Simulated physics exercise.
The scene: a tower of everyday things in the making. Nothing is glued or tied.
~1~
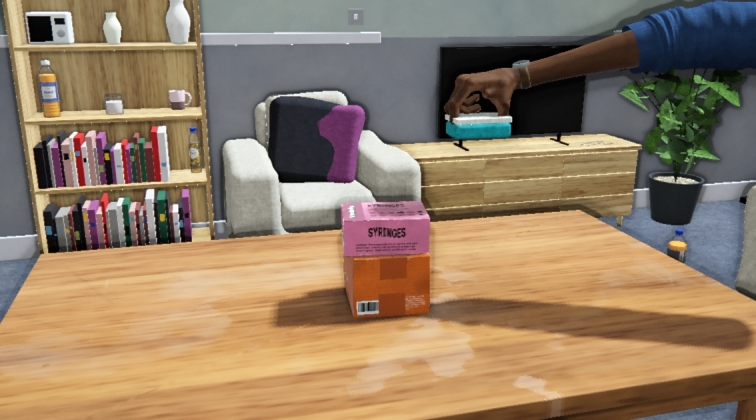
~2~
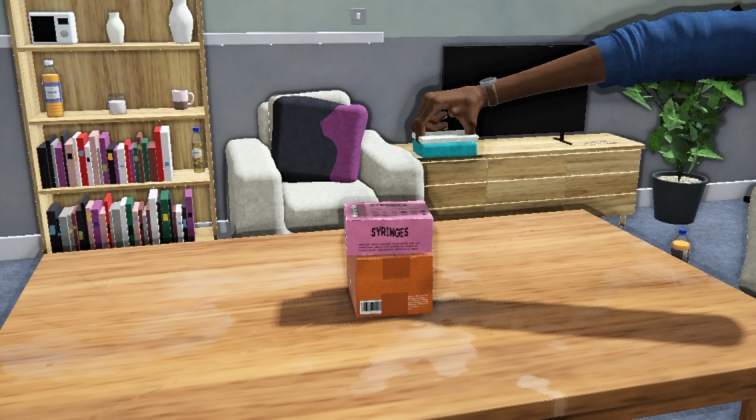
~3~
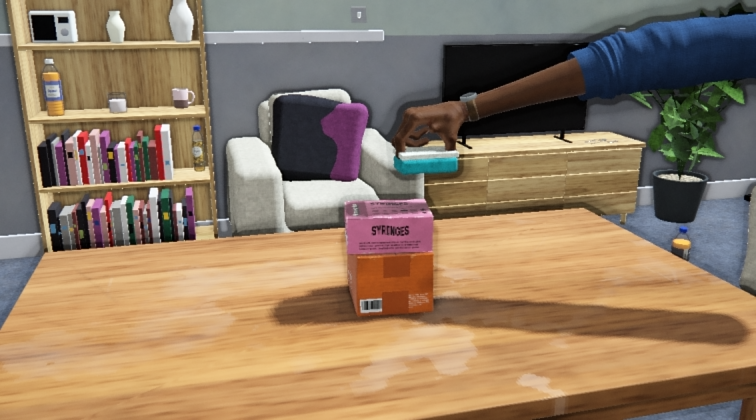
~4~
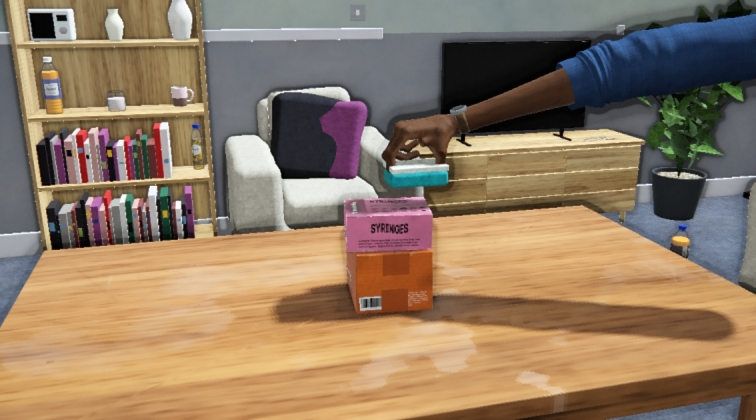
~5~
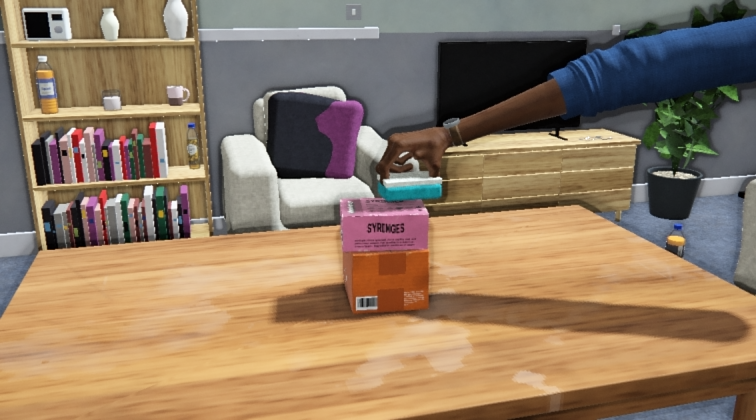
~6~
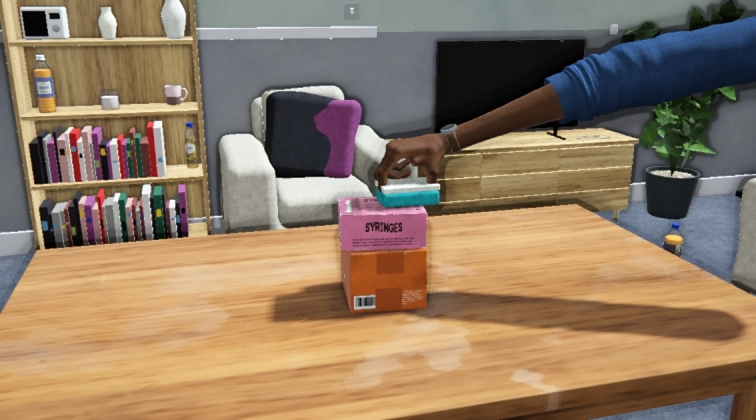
A living room with a bookshelf, a pale armchair and a television is seen from across a wooden table, slightly above its top. A pink box marked as syringes sits on an orange box near the middle, while a dark-skinned hand in a blue sleeve holds a turquoise sponge. The arm carries the sponge leftward and down onto the pink box, as the view shifts very slightly.
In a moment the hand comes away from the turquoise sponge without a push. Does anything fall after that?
Here the pile holds.
Then, 0.70 s past the last view, nothing moves.
Then, 1.60 s past the last view, turquoise sponge resting near (406, 193).
Finally, all 3 still in place. Final places as the last picture's camera would see them, turquoise sponge near (405, 193). The pile keeps its balance.
